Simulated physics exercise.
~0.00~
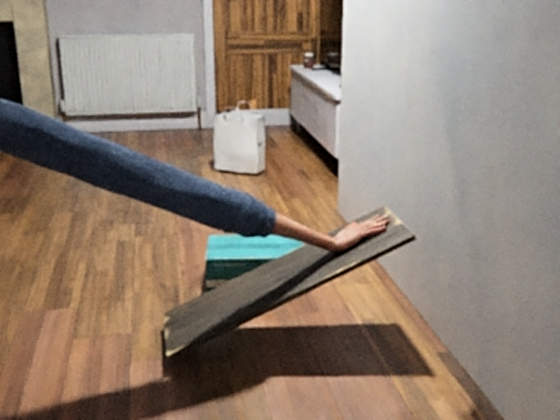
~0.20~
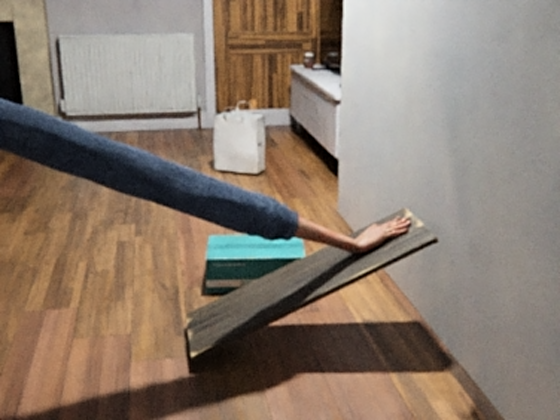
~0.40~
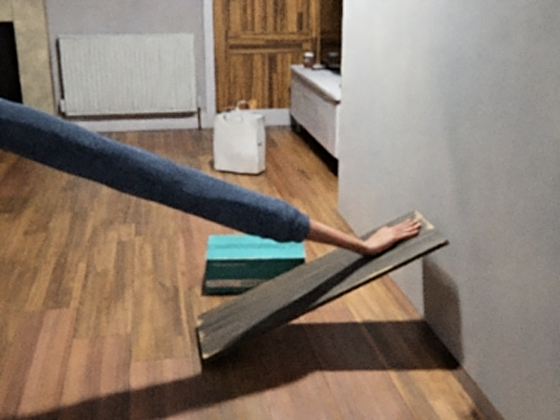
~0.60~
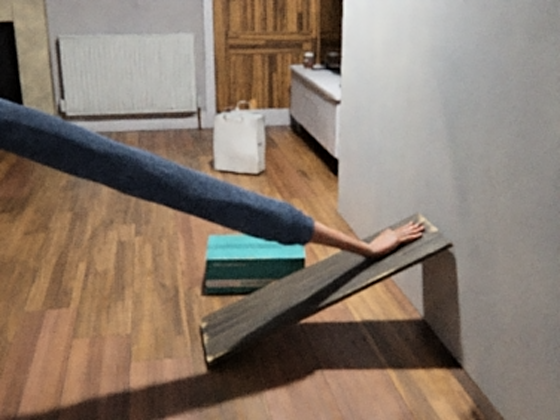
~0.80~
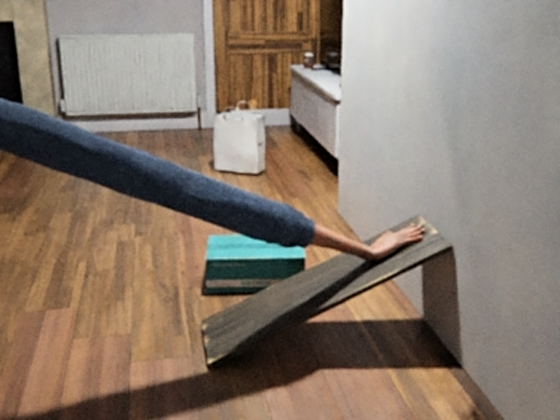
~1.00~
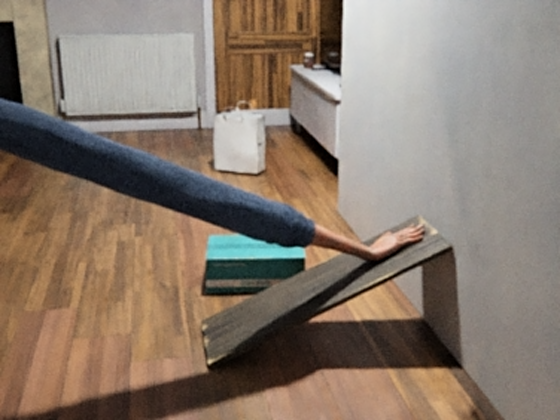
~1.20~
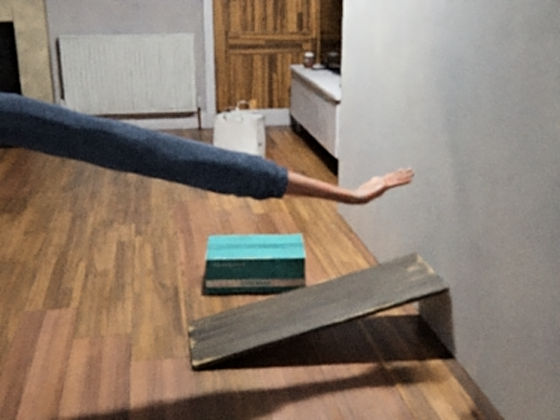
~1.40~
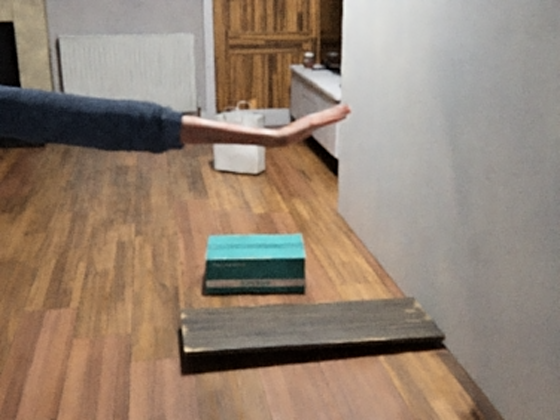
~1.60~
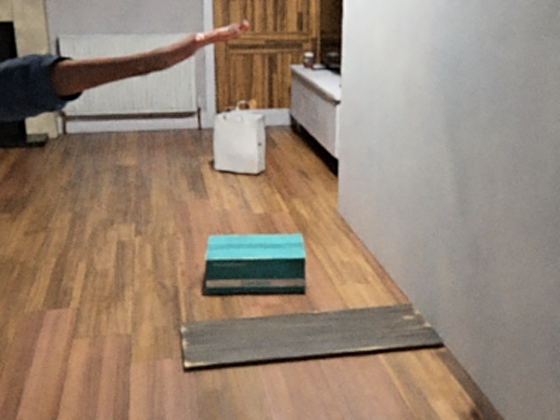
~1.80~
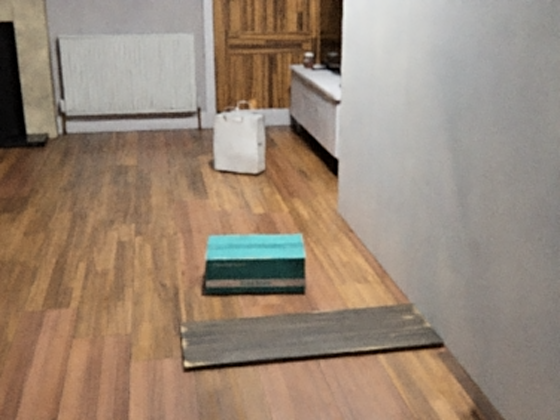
The video shows a hand moving a dark board to the right and propping its raised end against a grey wall, near a turquoise box on a wooden floor. Once the hand lets go and withdraws, the board slips down and ends up lying flat on the floor.
